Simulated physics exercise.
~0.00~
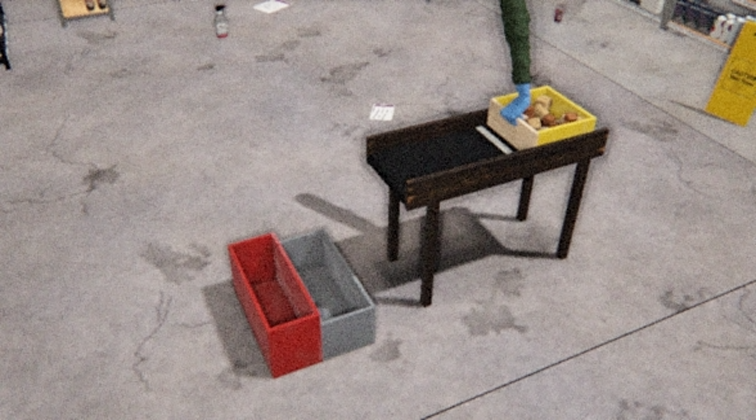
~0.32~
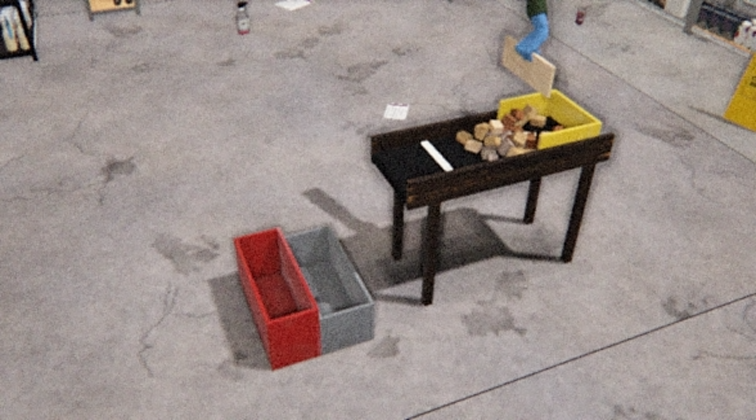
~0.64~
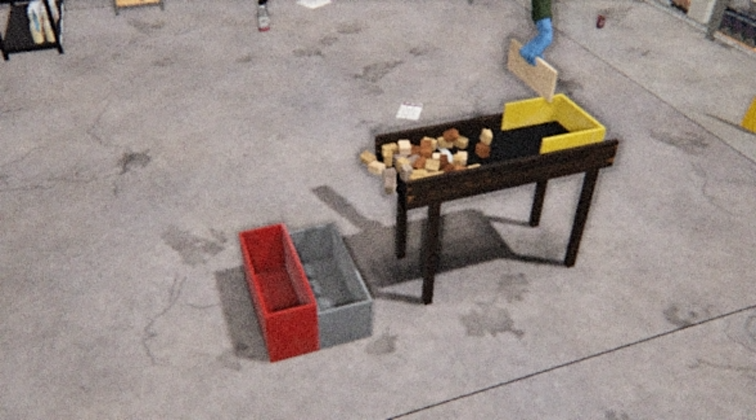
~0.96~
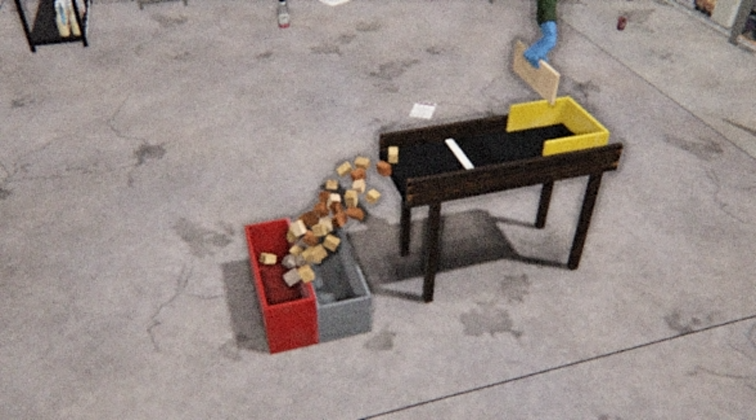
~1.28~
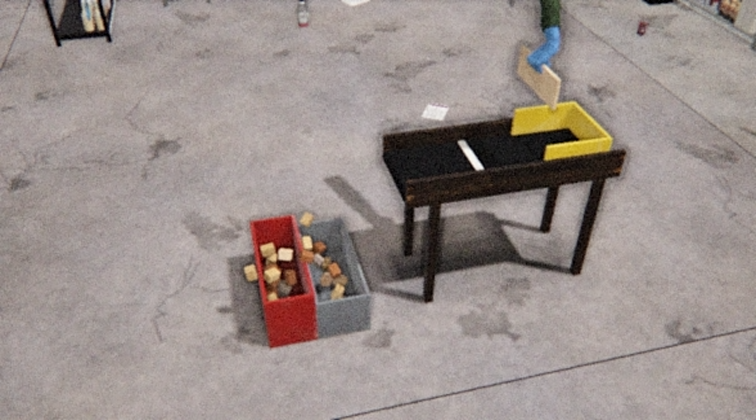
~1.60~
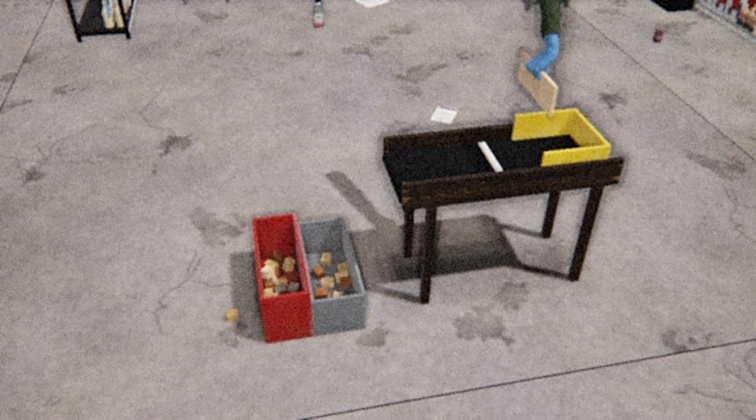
Wooden blocks ride a belt left and fall into red and grey bins, one landing outside.
